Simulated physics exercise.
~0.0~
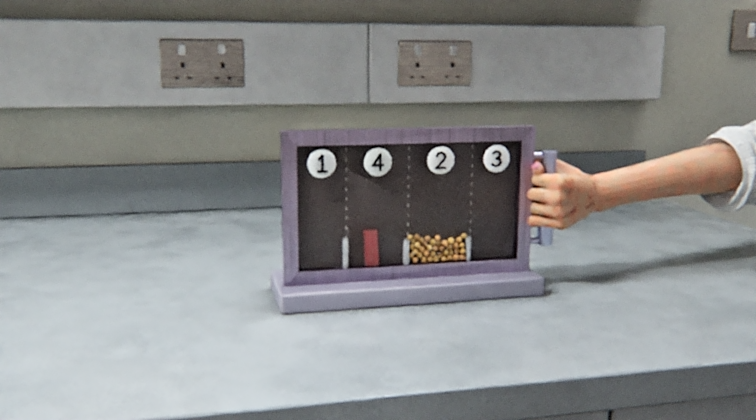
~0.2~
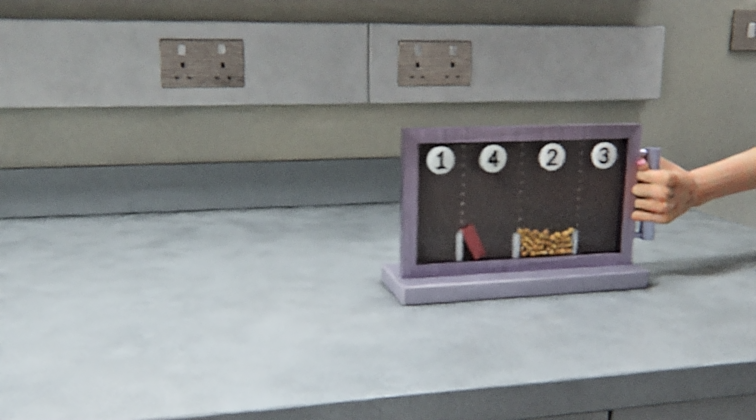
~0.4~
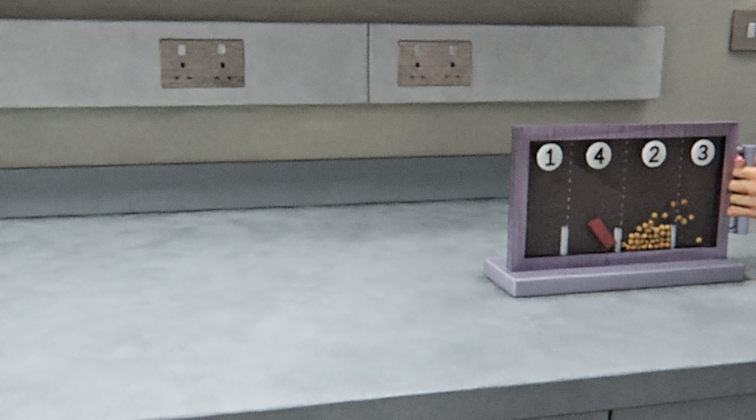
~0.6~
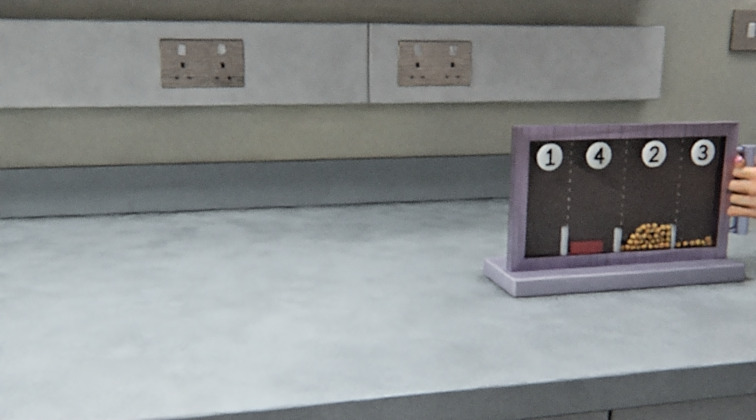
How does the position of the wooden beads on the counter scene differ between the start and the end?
At the start the beads are near the middle of the view, and by the end they are well over to the right, having travelled with the case. Most are still in strip two, with some spilled into strip three.
